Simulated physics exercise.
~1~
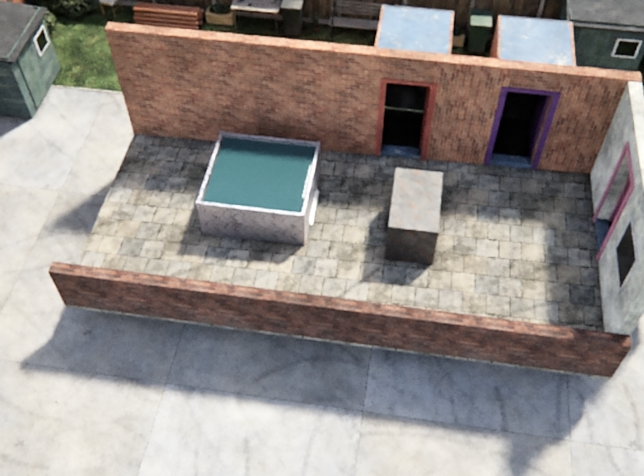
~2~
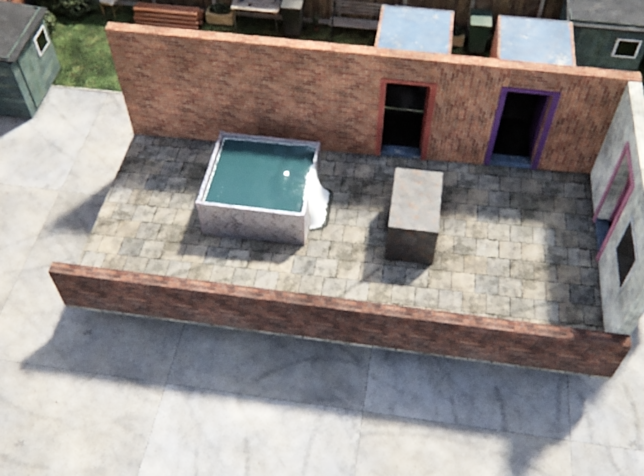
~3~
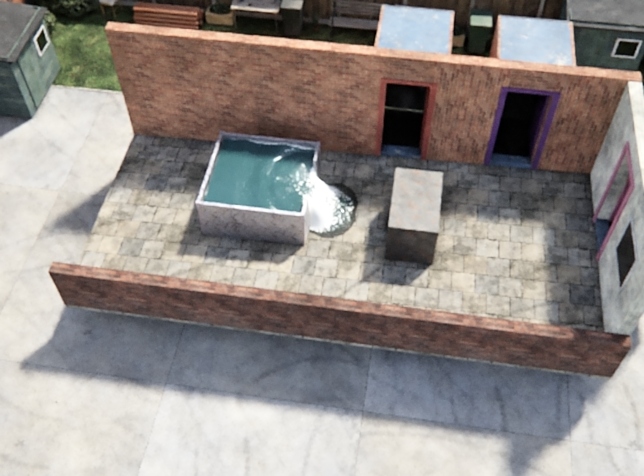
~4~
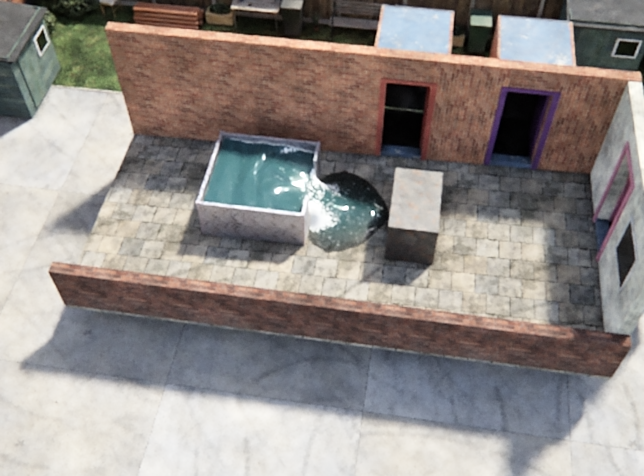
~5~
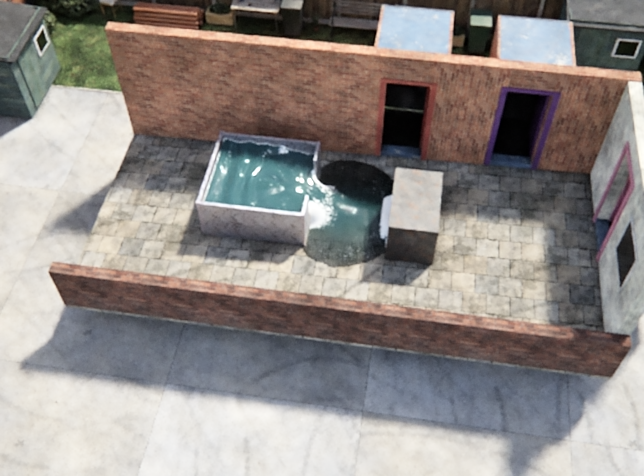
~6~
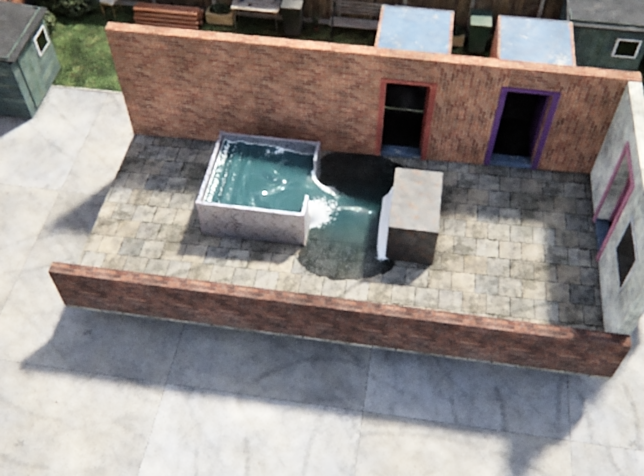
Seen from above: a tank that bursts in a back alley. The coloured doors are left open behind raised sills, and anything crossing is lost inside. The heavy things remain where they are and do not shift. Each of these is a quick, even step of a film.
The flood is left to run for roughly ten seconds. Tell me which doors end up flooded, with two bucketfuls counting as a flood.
Result: The pink door will be within bounds; the red door will be over the limit; the purple door will be within bounds.
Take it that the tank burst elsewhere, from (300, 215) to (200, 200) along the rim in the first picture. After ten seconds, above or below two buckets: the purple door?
Purple: Remains below.
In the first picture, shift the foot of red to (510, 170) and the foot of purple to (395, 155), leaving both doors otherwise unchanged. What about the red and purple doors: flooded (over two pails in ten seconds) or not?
I think the red door remains below the mark and the purple door crosses the line.
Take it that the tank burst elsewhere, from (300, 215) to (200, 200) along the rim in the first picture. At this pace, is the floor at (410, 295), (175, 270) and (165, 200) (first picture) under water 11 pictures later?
In turn: Swamped, swamped, untouched.
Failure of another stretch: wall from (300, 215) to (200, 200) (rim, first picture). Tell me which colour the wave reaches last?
That would be the one in purple.
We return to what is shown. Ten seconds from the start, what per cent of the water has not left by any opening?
Around 76 parts in a hundred.
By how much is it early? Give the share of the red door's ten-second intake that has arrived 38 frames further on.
Some 95 in a hundred.
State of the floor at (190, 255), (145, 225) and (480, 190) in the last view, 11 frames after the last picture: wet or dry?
Taking them as listed, they are spared, spared and waterlogged.
A moment on, water covers 20 % of the floor; the pink door not reached, the red door wet at the sill, nothing in, the purple door wet at the sill, nothing in.
Next, water covers 35 % of the floor; the pink door not reached, the red door over two buckets in, the purple door wet at the sill, nothing in.
Then, water covers 65 % of the floor; the pink door wet at the sill, nothing in, the red door far over two buckets in, the purple door wet at the sill, nothing in.
Later, water covers 90 % of the floor; the pink door wet at the sill, nothing in, the red door far over two buckets in, the purple door wet at the sill, nothing in.
In the end, water covers 90 % of the floor; the pink door wet at the sill, nothing in, the red door far over two buckets in, the purple door wet at the sill, nothing in.
